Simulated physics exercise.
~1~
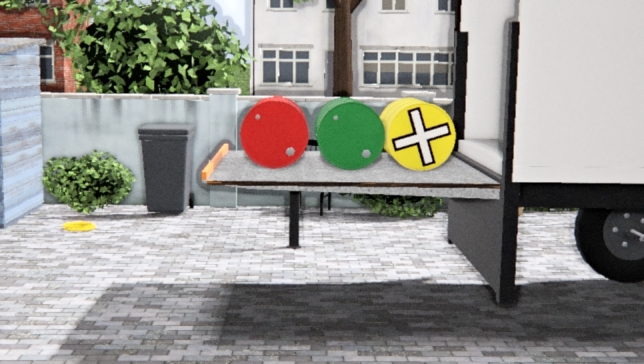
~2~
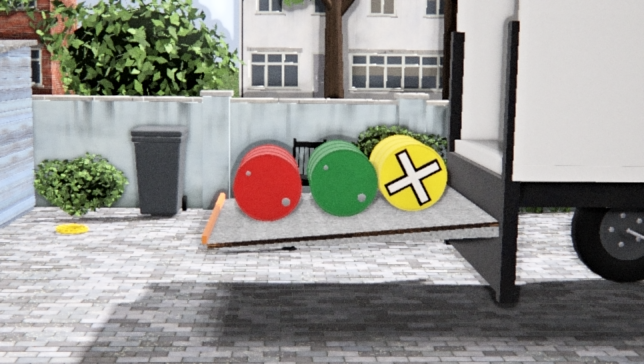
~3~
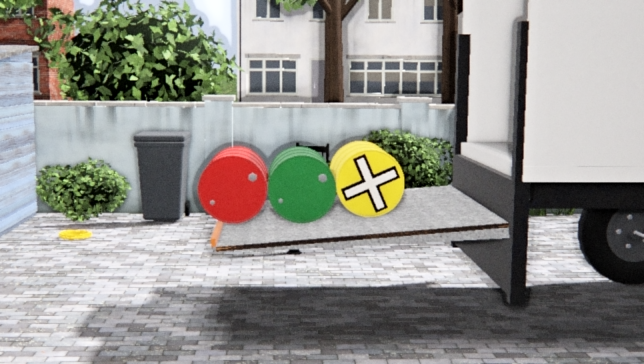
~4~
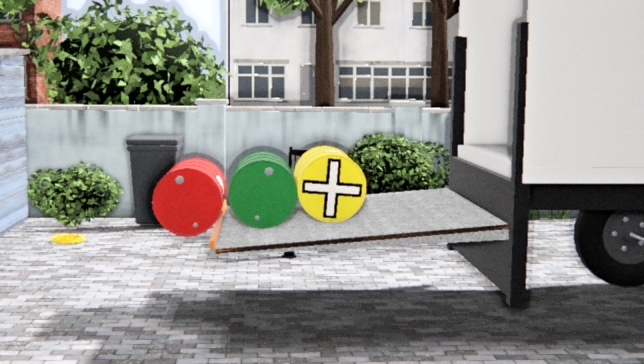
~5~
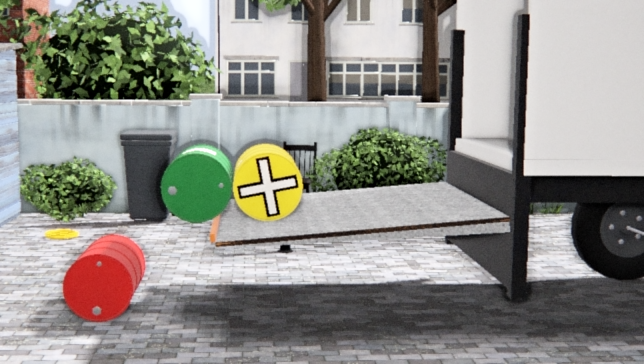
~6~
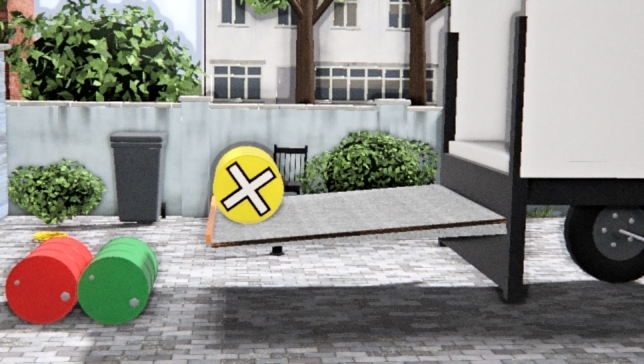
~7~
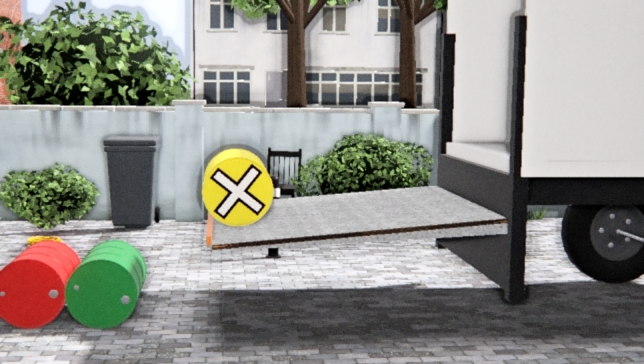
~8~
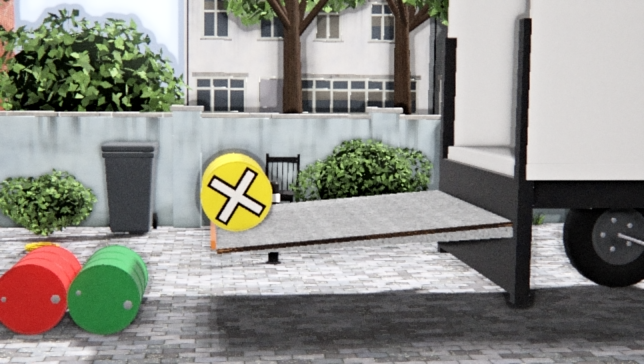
Red and green drums roll left off a tilting truck platform while the yellow one stays.
